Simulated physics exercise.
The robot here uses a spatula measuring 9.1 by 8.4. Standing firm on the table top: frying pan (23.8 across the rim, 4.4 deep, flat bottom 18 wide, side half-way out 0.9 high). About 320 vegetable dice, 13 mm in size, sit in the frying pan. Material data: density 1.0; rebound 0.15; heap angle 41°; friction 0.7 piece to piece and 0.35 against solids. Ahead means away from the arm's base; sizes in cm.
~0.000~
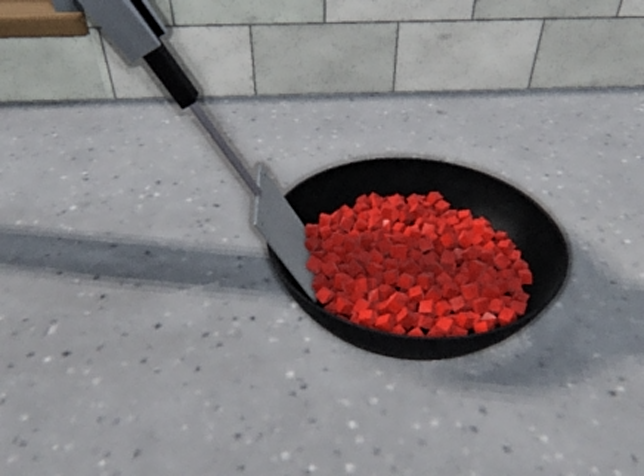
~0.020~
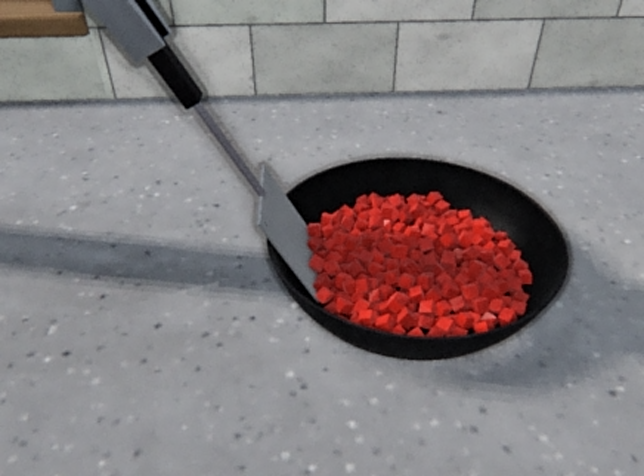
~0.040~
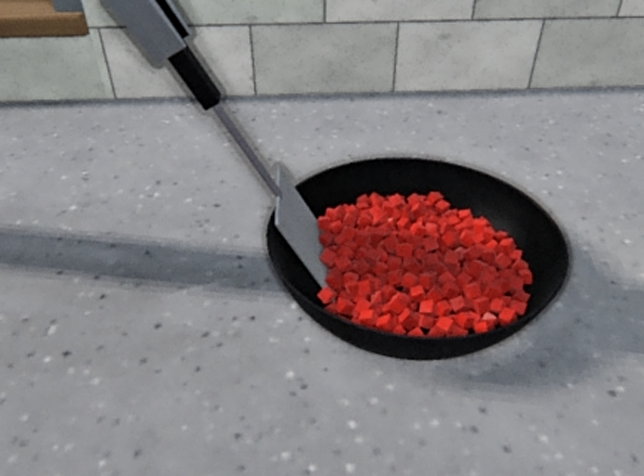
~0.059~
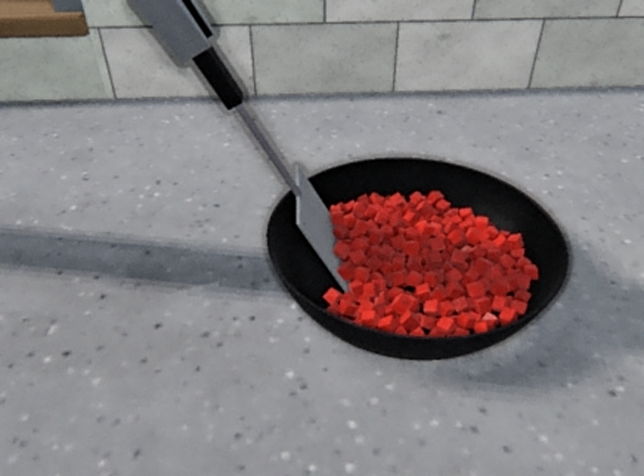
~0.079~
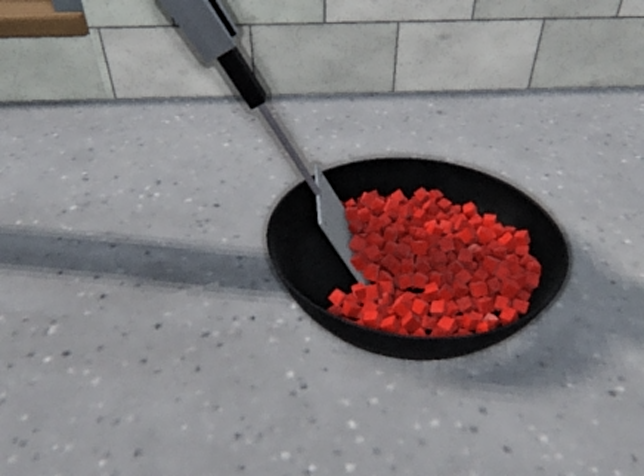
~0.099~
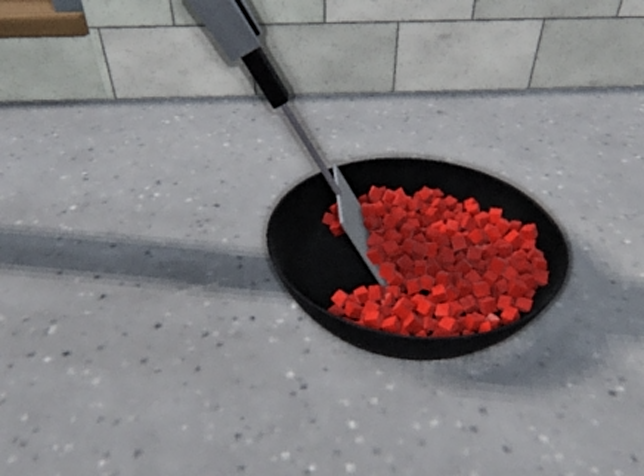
In this clip, a robot arm holds a spatula at the left side of a black frying pan of red cubes on a speckled countertop, then moves it rightward through the cubes, pushing some along and baring the pan's left side.
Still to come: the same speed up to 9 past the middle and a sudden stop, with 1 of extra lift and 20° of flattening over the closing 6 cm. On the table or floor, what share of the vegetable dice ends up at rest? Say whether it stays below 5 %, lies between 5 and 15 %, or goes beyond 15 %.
It goes beyond 15 %.
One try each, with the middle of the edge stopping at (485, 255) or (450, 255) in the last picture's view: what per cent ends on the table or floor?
Respectively some 10 and 0 percent end on the table or floor.
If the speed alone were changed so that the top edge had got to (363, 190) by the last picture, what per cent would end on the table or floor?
Share: Roughly 30 %.
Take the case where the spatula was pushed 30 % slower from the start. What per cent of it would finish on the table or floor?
Estimate: Near 20 %.
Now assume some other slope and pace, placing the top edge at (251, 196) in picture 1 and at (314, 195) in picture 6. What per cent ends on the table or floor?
Off the vessel, on the table or floor: Some 15 percent.
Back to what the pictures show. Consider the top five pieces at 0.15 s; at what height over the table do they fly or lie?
Estimated height above table: Approx. 6 cm.
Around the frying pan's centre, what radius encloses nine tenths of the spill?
The distance is roughly 20 cm.
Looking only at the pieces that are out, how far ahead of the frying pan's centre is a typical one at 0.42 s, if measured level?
16 cm.
After 0.15 s, sloping 62°, highest piece 6 above the table; 319 in the frying pan.
After 0.19 s, sloping 54°, highest piece 7 above the table; 319 in the frying pan.
After 0.42 s, sloping 42°, highest piece 6 above the table; 249 in the frying pan, 64 on the table or floor, 6 on the blade or in flight.
After 1.47 s, sloping 42°, highest piece 6 above the table; 248 in the frying pan, 71 on the table or floor.
In the end, 248 in the frying pan, 71 on the table or floor. That is 22 % on the table or floor.
